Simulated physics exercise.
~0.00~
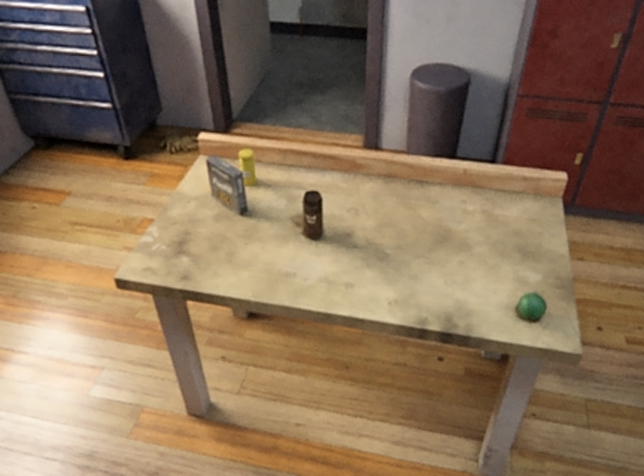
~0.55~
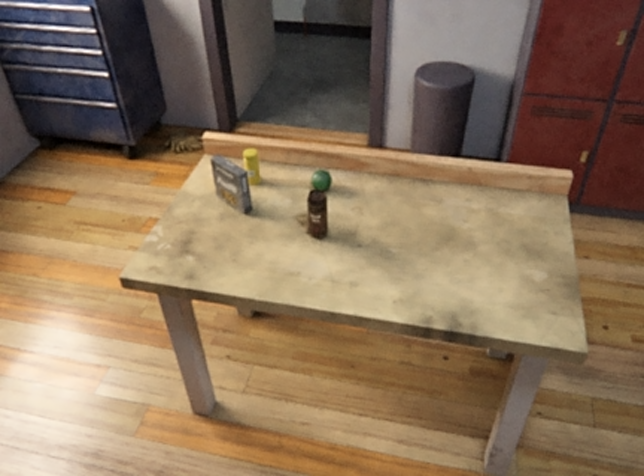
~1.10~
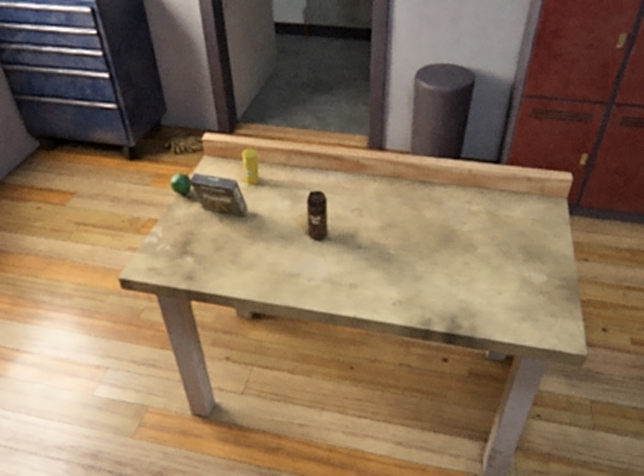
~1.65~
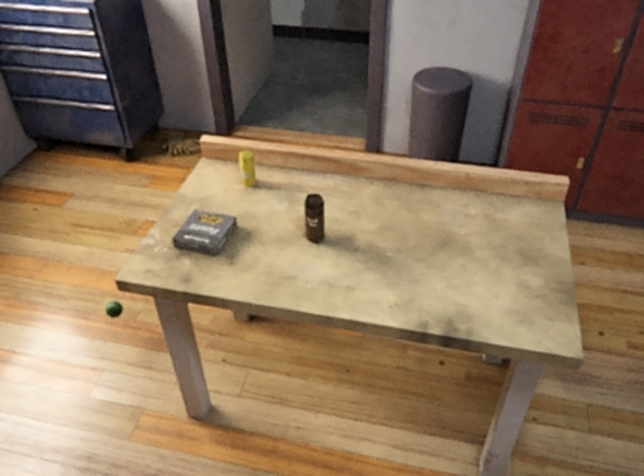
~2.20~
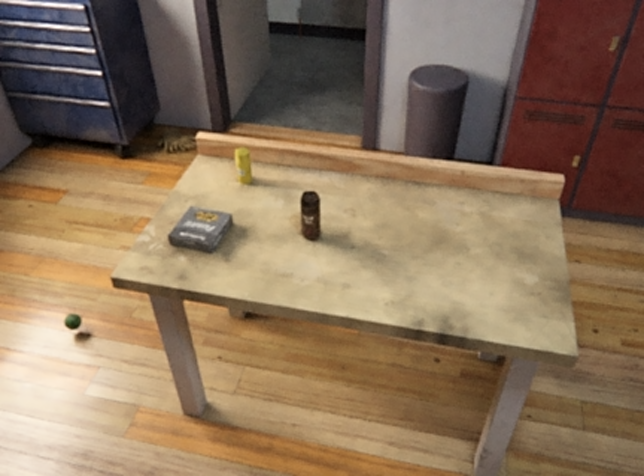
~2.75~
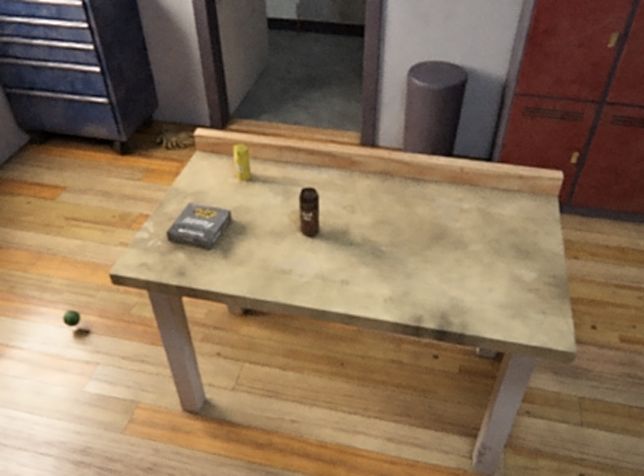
Workshop table with a green ball rolling past a brown can, knocking a grey packet flat and dropping to the floor.
